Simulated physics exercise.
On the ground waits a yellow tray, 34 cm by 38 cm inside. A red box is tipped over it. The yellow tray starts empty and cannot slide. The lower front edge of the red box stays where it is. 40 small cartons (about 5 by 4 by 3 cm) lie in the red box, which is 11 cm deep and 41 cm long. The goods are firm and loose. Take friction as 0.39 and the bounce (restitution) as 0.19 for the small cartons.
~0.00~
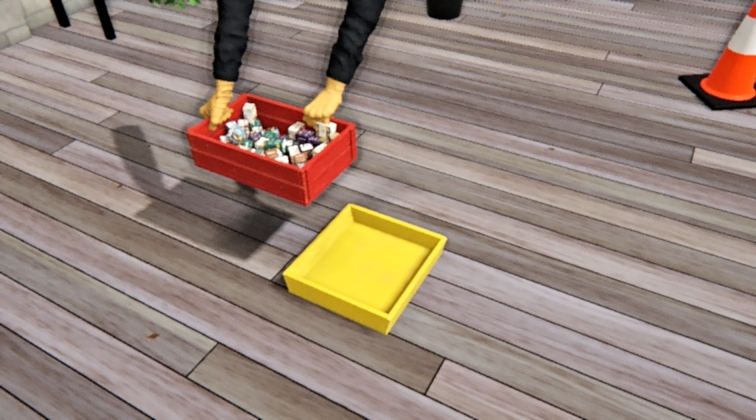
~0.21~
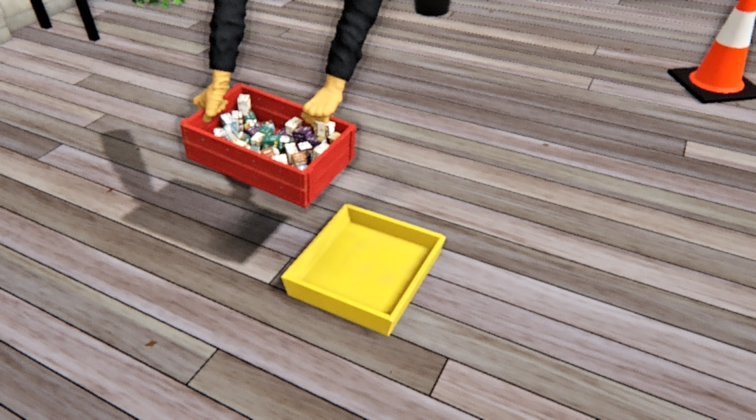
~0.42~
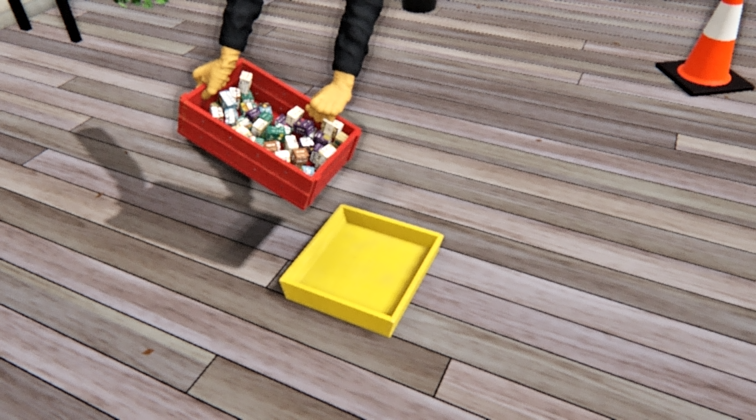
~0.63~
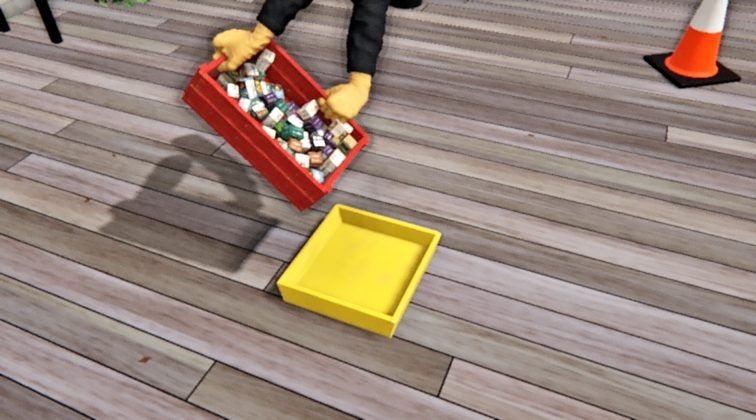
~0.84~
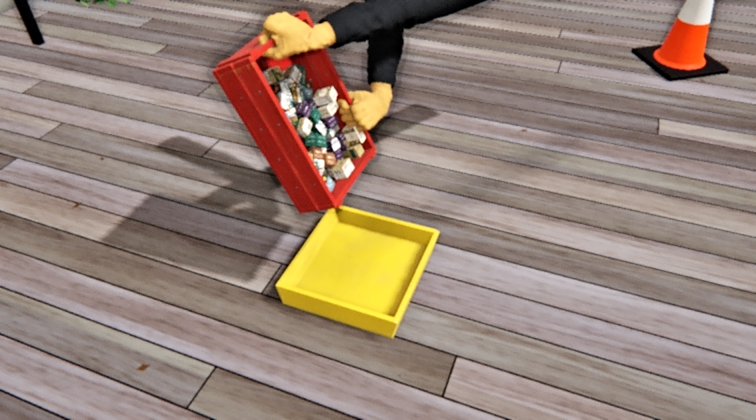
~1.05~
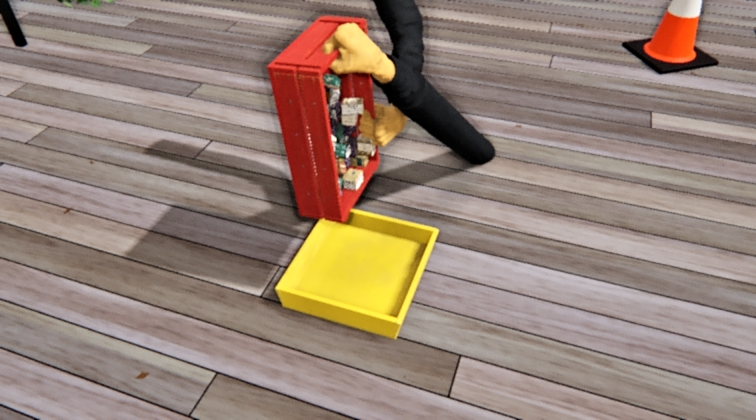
Gloved hands tilt a red box of small cartons steeply beside a yellow tray.
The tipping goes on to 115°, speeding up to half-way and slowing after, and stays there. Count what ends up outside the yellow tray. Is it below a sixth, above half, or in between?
In the end a sixth to a half of them are outside the yellow tray.
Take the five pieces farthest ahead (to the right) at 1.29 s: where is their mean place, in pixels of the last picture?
Near (382, 152).
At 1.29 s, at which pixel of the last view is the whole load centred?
At about (354, 157).
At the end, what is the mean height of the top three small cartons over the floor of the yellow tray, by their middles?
Roughly 8 cm.
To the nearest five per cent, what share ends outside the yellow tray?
About 35 per cent.
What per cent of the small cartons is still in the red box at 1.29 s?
Roughly 100 per cent is still inside.
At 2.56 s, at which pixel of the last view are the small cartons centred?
Around (405, 276).
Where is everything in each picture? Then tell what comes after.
In the first picture (each is followed by its nearest rim corner in this view; the camera moves round a little), red box, (299, 169); yellow tray, (387, 316); 0° from level; none out.
In the second picture, red box, (302, 172); 6° from level.
In the third picture, red box, (310, 178); 21° from level.
In the fourth picture, red box, (323, 188); 41° from level.
In the fifth picture, red box, (335, 203); 64° from level.
In the sixth picture, red box, (343, 218); yellow tray, (397, 320); 86° from level; none out.
After 1.29 s, tilt 106°; 39 still in the red box and 1 in the air.
After 1.59 s, tilt 115°; 14 still in the red box, 6 in the yellow tray, 5 outside the yellow tray and 15 in the air.
After 2.02 s, tilt 115°; 21 in the yellow tray, 15 outside the yellow tray and 4 in the air.
Final count (at 2.56 s), 26 in the yellow tray and 14 outside the yellow tray. Asked share, 14 of 40, 35 per cent.
